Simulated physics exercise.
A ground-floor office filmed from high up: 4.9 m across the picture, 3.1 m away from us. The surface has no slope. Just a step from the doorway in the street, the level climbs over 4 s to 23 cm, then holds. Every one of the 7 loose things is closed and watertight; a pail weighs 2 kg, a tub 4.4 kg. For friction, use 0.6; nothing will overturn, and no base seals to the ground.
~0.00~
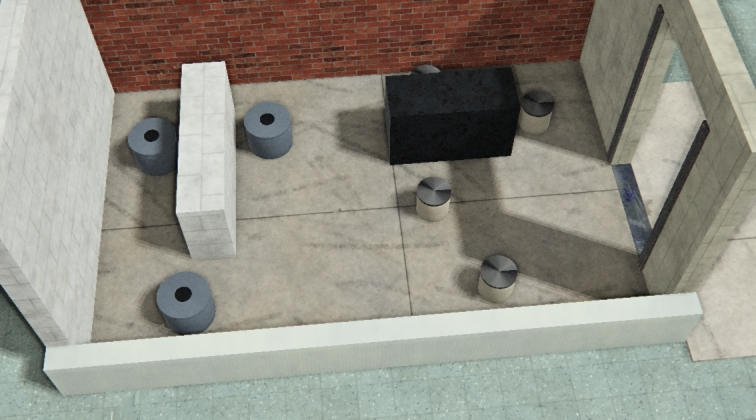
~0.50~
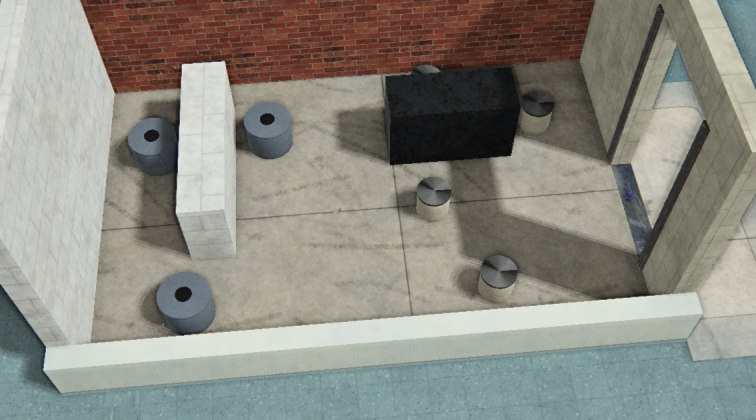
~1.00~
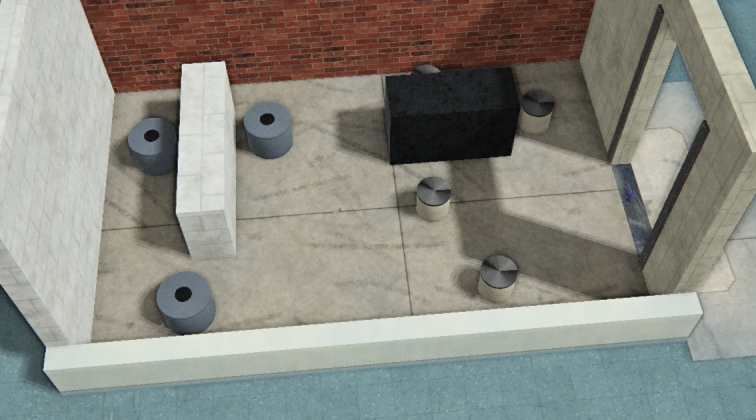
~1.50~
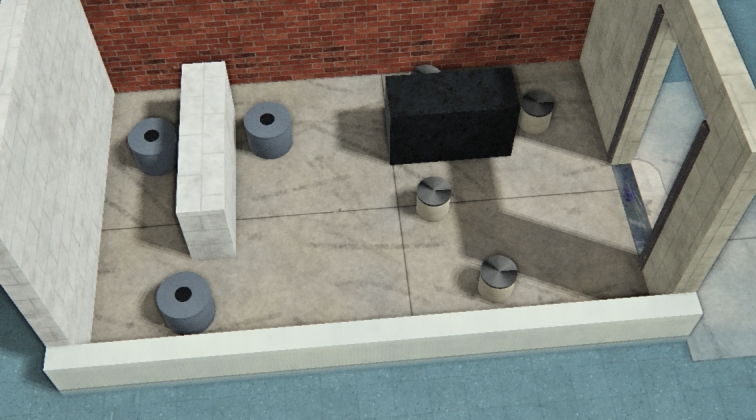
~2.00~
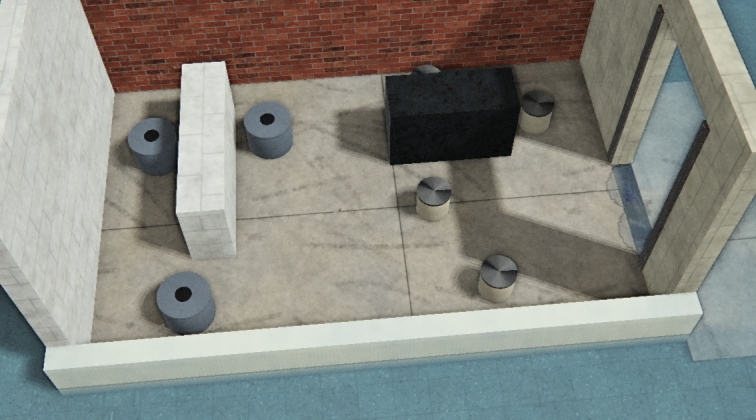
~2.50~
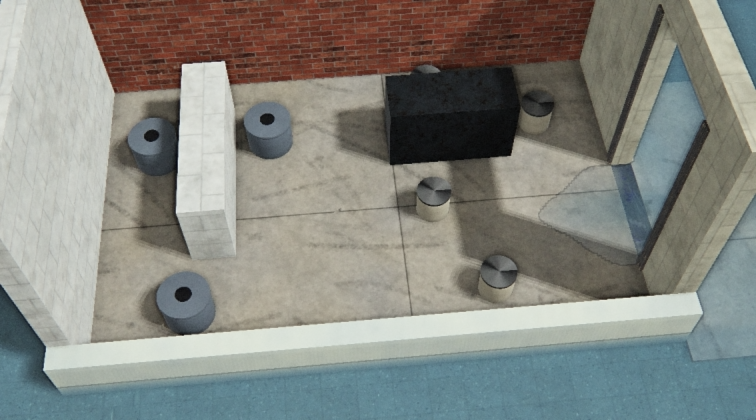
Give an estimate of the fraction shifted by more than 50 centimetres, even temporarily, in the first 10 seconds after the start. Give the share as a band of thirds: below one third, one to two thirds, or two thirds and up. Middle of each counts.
Watching this, I'd call it the bulk of them.
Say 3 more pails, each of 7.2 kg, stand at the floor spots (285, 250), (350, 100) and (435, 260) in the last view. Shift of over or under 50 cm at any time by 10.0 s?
Taking them in the given order: Greater, then smaller, then greater.
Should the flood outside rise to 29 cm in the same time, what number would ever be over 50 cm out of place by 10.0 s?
Then 6.
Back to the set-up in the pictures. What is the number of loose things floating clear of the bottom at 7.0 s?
Total: 5.
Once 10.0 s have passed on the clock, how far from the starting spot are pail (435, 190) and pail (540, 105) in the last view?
The first is 250 cm from its start, the second 30 cm.
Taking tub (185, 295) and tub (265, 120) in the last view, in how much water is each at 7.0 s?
First about 13 cm, second about 5 cm.
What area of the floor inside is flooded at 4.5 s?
About 6.5 m2.
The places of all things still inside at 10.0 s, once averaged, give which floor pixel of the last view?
The centre is close to (299, 129).
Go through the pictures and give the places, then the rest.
A pail at (426, 77) rests on the ground; a pail at (434, 191) rests on the ground; 0.0 m2 under water; 0 of 7 have shifted, in the first frame.
A pail at (426, 77) rests on the ground; a pail at (434, 191), on the bottom; 0.0 m2 under water; 0 of 7 have shifted, in the second frame.
A pail at (426, 77), on the bottom; a pail at (434, 191) rests on the ground; 0.0 m2 under water; 0 of 7 have shifted, in the third frame.
A pail at (426, 77), on the bottom; a pail at (434, 191) rests on the ground; water covers 0.0 m2; 0 of 7 have shifted, in the fourth frame.
A pail at (426, 77) rests on the ground; a pail at (434, 191), on the bottom; 0.0 m2 under water; 0 of 7 have shifted, in the fifth frame.
A pail at (426, 77), on the bottom; a pail at (434, 191), on the bottom; 0.6 m2 under water; 0 of 7 have shifted, in the sixth frame.
After 3.5 s 0 of 7 are over 50 cm from their spots; 0 afloat.
After 4.5 s 2 of 7 are over 50 cm from their spots; 1 afloat.
After 7.0 s 4 of 7 are over 50 cm from their spots; 5 afloat.
After 10.0 s 6 of 7 are over 50 cm from their spots, and 6 have been at some point; 7 afloat.
